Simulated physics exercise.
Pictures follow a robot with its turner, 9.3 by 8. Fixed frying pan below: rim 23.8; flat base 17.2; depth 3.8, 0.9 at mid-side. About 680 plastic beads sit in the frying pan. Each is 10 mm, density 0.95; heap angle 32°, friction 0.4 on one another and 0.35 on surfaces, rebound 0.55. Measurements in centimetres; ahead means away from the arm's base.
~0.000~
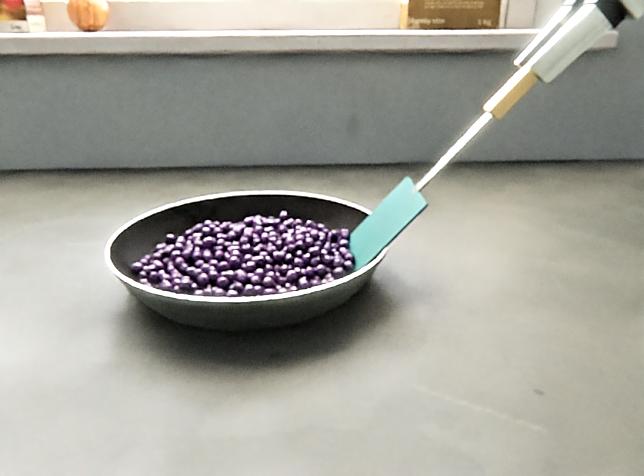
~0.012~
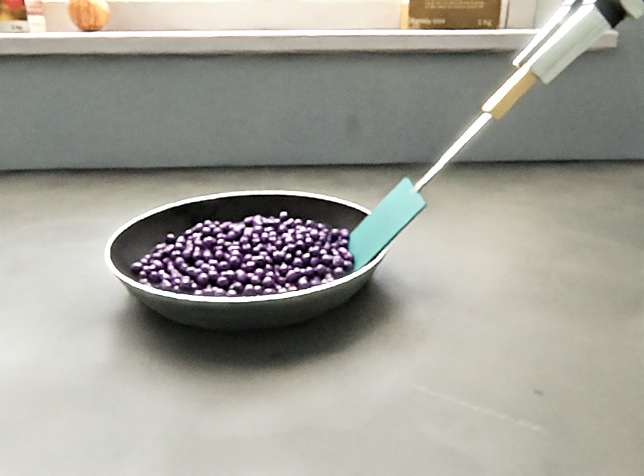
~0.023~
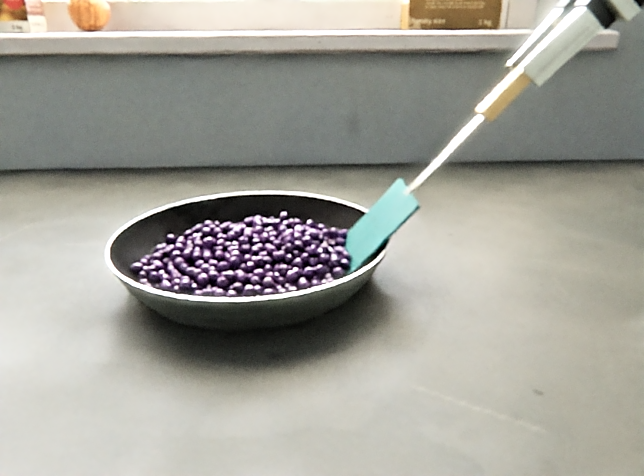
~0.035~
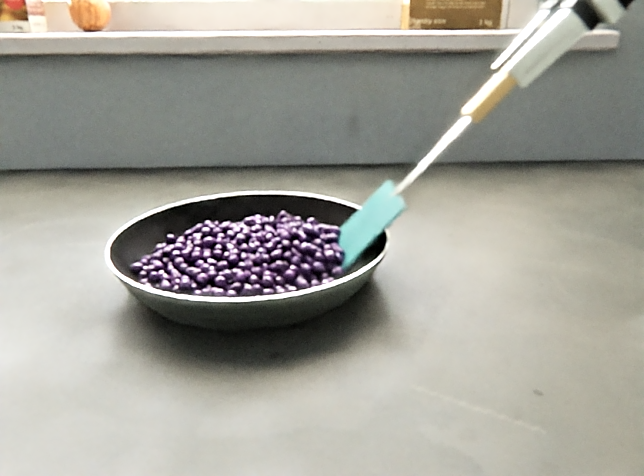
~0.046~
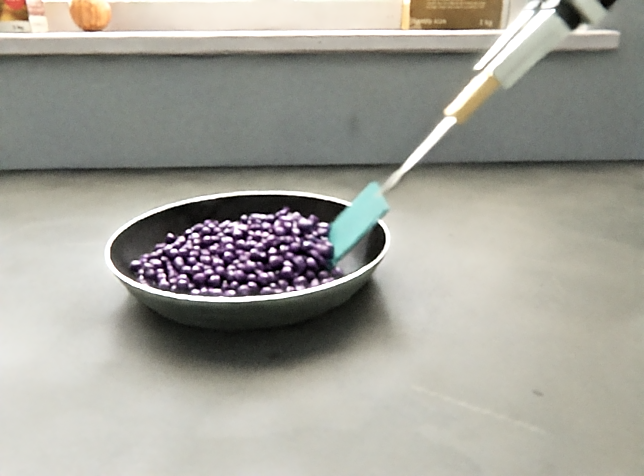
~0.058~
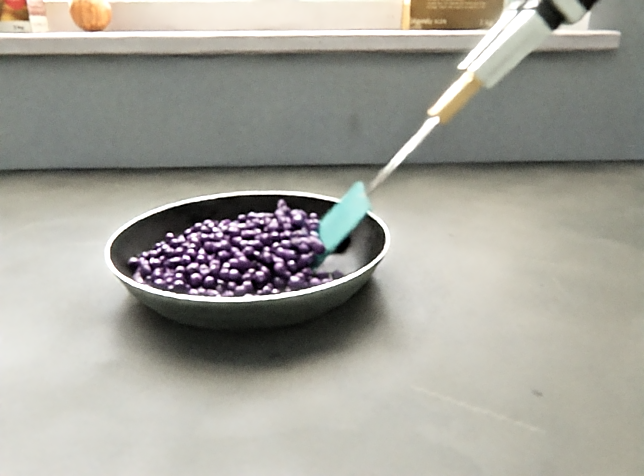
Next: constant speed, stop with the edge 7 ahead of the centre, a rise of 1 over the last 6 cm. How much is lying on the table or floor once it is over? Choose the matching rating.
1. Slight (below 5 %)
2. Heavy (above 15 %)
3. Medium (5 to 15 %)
(2) Heavy (above 15 %).
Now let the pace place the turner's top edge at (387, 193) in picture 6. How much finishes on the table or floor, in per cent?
That share would be some 5 percent.
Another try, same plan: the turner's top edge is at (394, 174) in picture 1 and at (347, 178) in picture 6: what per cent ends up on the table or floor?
Around 20 per cent finishes there.
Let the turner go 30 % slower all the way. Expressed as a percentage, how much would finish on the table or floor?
About 10 per cent.
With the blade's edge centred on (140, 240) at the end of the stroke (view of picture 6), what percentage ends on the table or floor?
About 40 per cent.
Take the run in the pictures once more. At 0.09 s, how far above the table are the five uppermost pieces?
I'd put it close to 6 cm.
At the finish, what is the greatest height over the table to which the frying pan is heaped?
5.0 cm.
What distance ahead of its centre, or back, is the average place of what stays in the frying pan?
The kept load is shifted forward by about 4.0 cm.
After 0.09 s, sloping 48°, highest piece 6 above the table; 679 in the frying pan.
After 0.11 s, sloping 48°, highest piece 7 above the table; 679 in the frying pan.
After 0.33 s, sloping 48°, highest piece 5 above the table; 542 in the frying pan, 124 on the table or floor, 13 on the blade or in flight.
After 1.38 s, sloping 48°, highest piece 5 above the table; 539 in the frying pan, 140 on the table or floor.
In the end, 539 in the frying pan, 140 on the table or floor. That is 21 % on the table or floor.
